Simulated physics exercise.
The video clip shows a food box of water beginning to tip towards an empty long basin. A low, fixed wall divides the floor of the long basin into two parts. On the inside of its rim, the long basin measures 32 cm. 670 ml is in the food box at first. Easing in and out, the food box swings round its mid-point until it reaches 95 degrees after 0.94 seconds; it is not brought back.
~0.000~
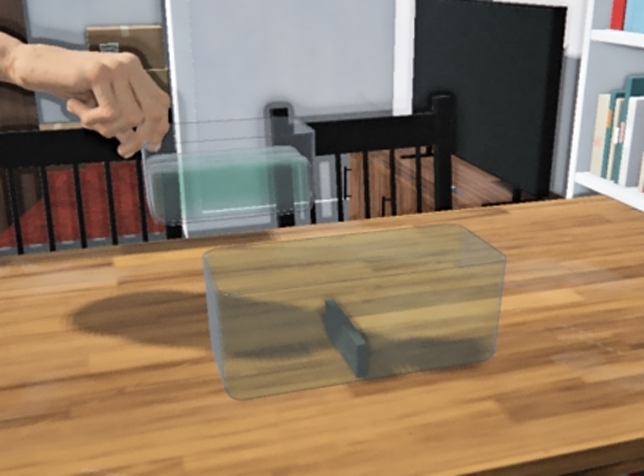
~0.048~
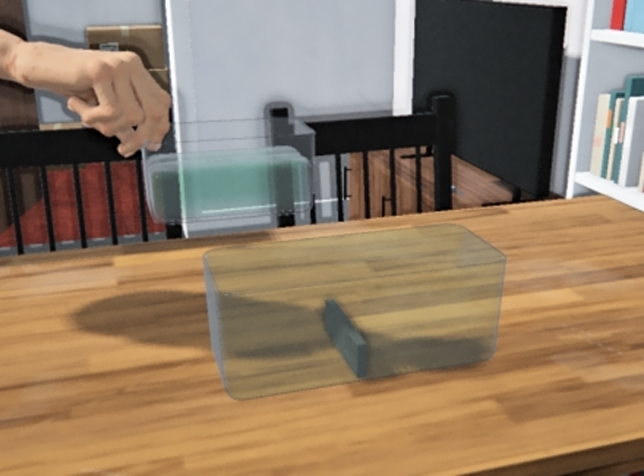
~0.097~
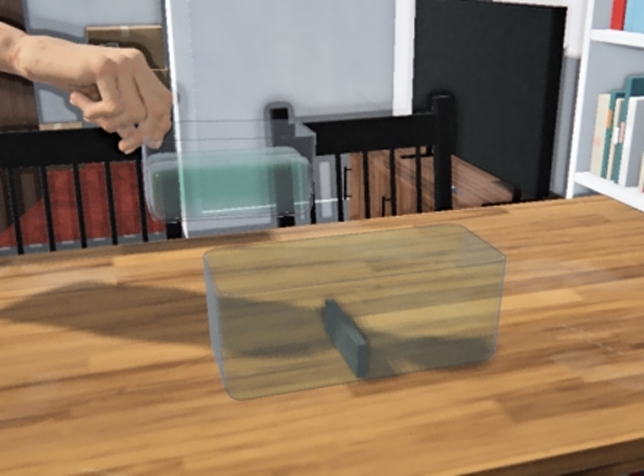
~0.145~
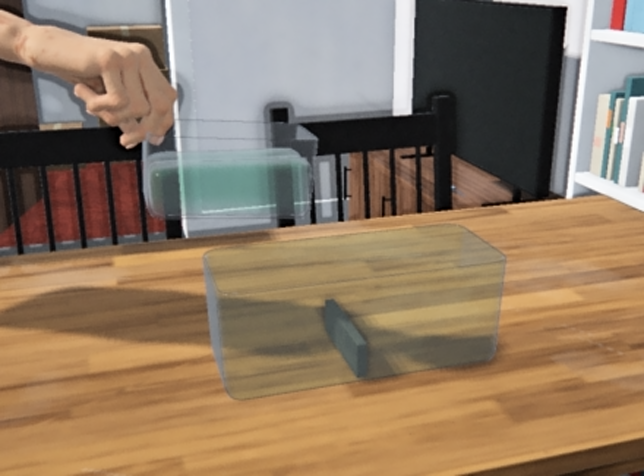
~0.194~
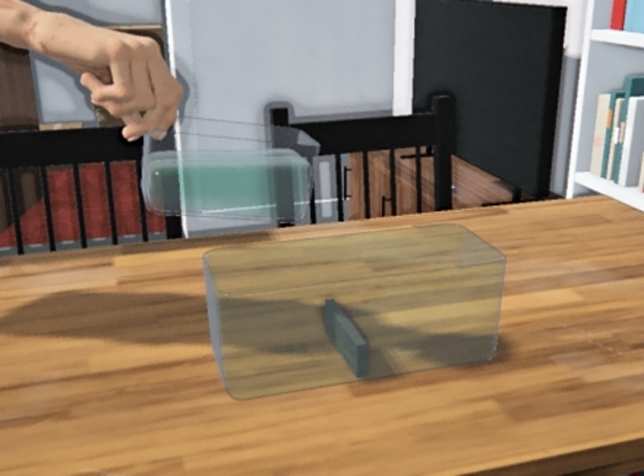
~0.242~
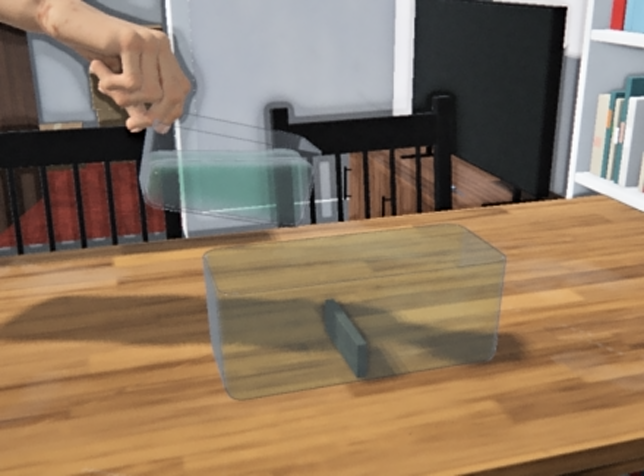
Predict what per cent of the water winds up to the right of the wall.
Roughly 58 per cent is past the wall.
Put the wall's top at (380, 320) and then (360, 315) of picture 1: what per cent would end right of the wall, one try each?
15 in a hundred, followed by 45 in a hundred.
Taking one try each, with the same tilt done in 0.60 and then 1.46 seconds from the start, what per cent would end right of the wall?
In order, 50 and 60 per cent.
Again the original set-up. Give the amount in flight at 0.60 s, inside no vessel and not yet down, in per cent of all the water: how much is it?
Roughly 32 percent.
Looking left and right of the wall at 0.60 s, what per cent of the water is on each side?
Roughly 1 sits left and 12 sits right.
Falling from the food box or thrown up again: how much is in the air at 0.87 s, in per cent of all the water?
Around 5 percent of the liquid.
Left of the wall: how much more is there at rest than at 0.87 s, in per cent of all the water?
That is roughly 22 in a hundred of the whole.
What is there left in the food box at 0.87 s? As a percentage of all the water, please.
About 18 percent.
After 0.60 s the tilt is 68° and 55 per cent is still to pour, 1 is left of the wall and 12 right of it.
After 0.87 s the tilt is 94° and 17 per cent is still to pour, 19 is left of the wall and 58 right of it.
After 1.14 s the tilt is 95° and 5 per cent is still to pour, 36 is left of the wall and 58 right of it.
After 1.44 s the tilt is 95° and 2 per cent is still to pour, 40 is left of the wall and 58 right of it.
In the end 41 per cent lies left of the wall, 58 right of it and 1 outside.
